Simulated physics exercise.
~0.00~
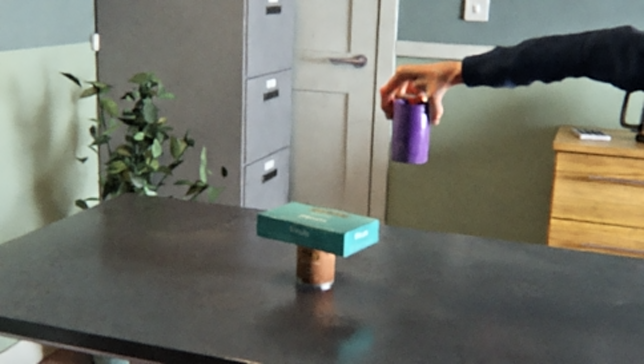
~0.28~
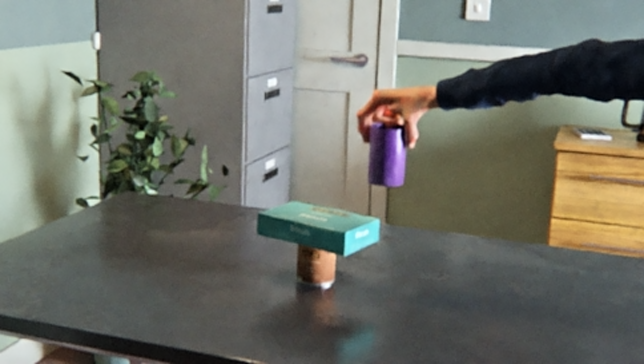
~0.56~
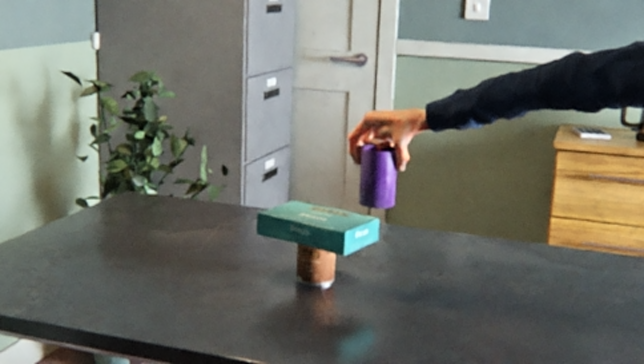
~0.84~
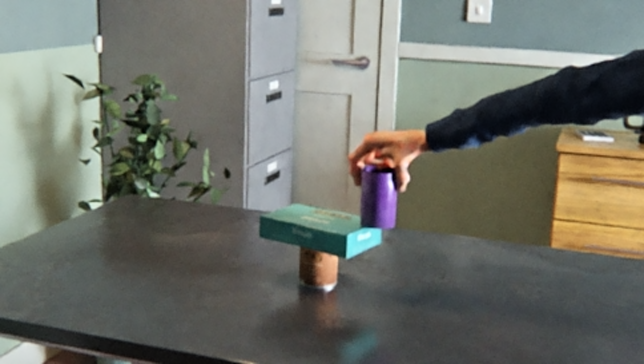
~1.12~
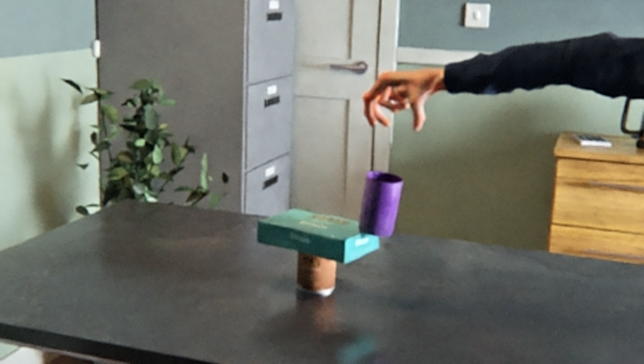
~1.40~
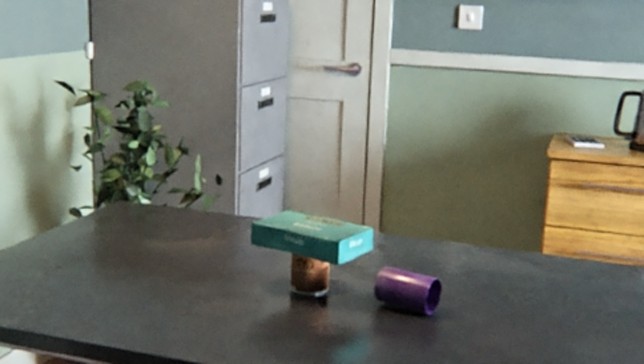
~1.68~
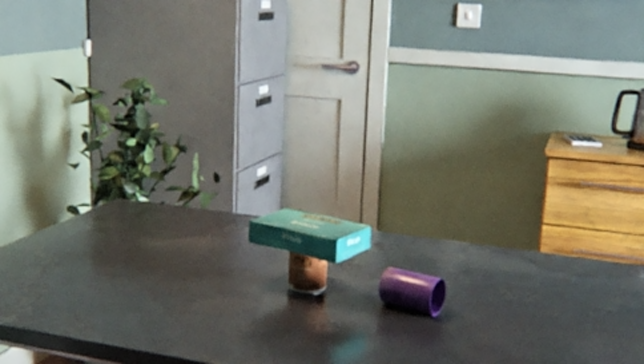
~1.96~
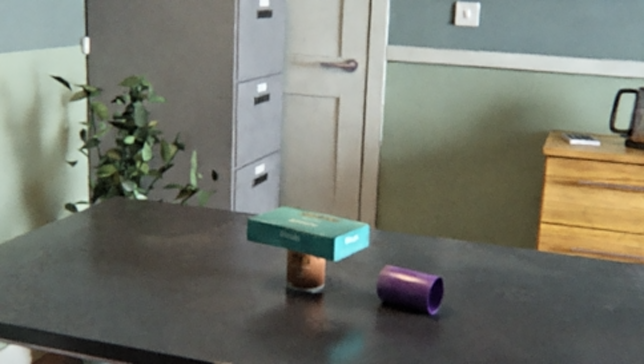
A purple cup, released by a hand at the turquoise packet's edge, falls onto its side.
